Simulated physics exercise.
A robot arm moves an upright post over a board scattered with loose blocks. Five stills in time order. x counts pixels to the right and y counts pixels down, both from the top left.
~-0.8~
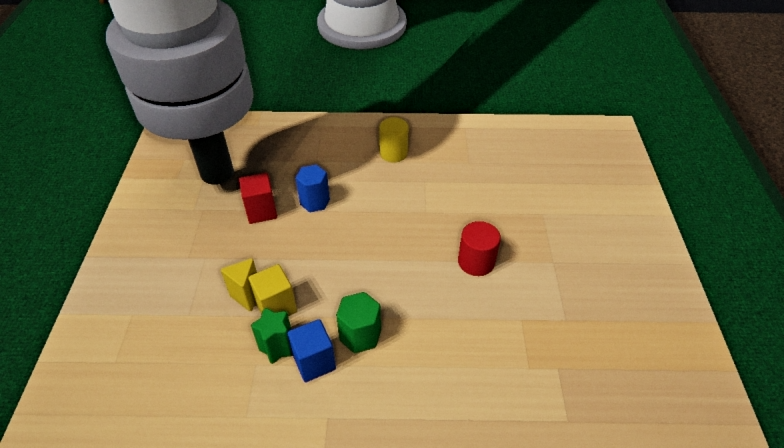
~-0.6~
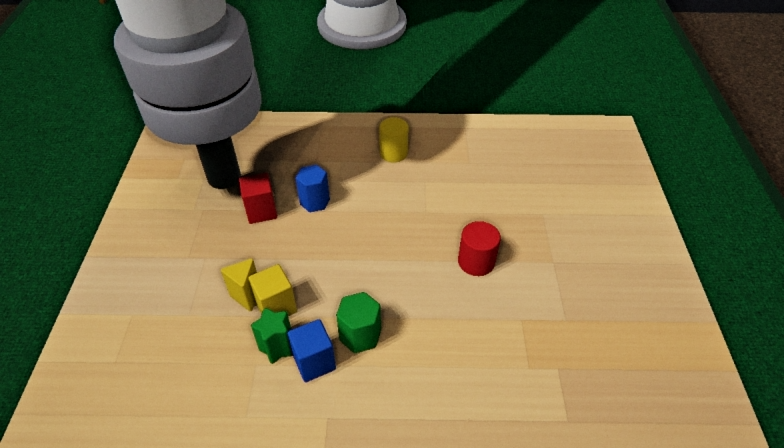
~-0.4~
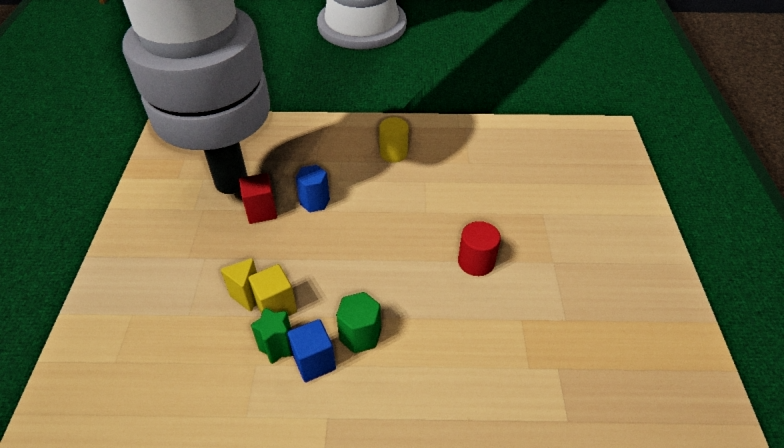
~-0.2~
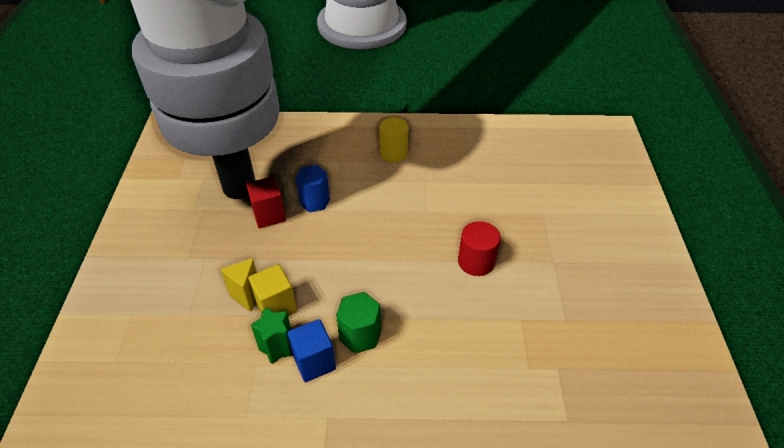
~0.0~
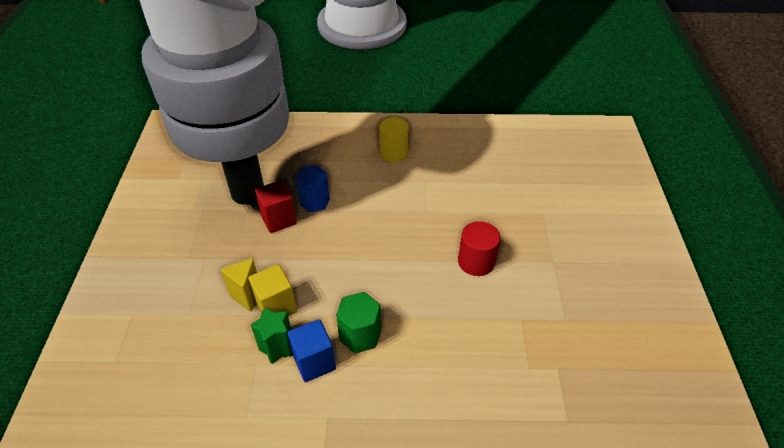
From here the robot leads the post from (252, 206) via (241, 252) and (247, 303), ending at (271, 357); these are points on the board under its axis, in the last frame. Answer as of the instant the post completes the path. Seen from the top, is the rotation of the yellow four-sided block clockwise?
That would be a no.
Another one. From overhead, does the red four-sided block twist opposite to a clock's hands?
That would be a yes.
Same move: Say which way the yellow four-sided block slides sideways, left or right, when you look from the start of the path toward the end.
To the left.
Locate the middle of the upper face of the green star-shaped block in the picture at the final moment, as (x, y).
Expect it around (284, 362).
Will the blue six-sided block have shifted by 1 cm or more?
Short answer: No.
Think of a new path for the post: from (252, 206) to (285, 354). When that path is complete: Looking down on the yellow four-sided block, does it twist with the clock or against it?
Short answer: Clockwise.
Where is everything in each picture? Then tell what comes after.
The first frame shows post tip (217, 174); block tops, yellow triangular block (239, 271); yellow four-sided block (270, 281); green star-shaped block (271, 322); red four-sided block (255, 184); blue six-sided block (311, 174).
The second frame shows post (225, 178); blocks unchanged.
The third frame shows post (232, 183); blocks unchanged.
The fourth frame shows post (240, 188); red four-sided block (263, 188).
The fifth frame shows post (248, 193); yellow triangular block (239, 271); yellow four-sided block (270, 281); green star-shaped block (271, 322); red four-sided block (273, 192); blue six-sided block (311, 174).
What follows on the original path. One third of the way, post (237, 240); red four-sided block (275, 199), turned 45° anticlockwise.
Two thirds of the way, post (243, 291); yellow triangular block (240, 303); yellow four-sided block (276, 290), turned 45° anticlockwise; red four-sided block (275, 199), turned 45° anticlockwise.
At the end, post (267, 345); yellow triangular block (237, 356), turned 70° clockwise; yellow four-sided block (291, 297), turned 85° anticlockwise; green star-shaped block (284, 362); red four-sided block (275, 199), turned 45° anticlockwise; blue six-sided block in place.
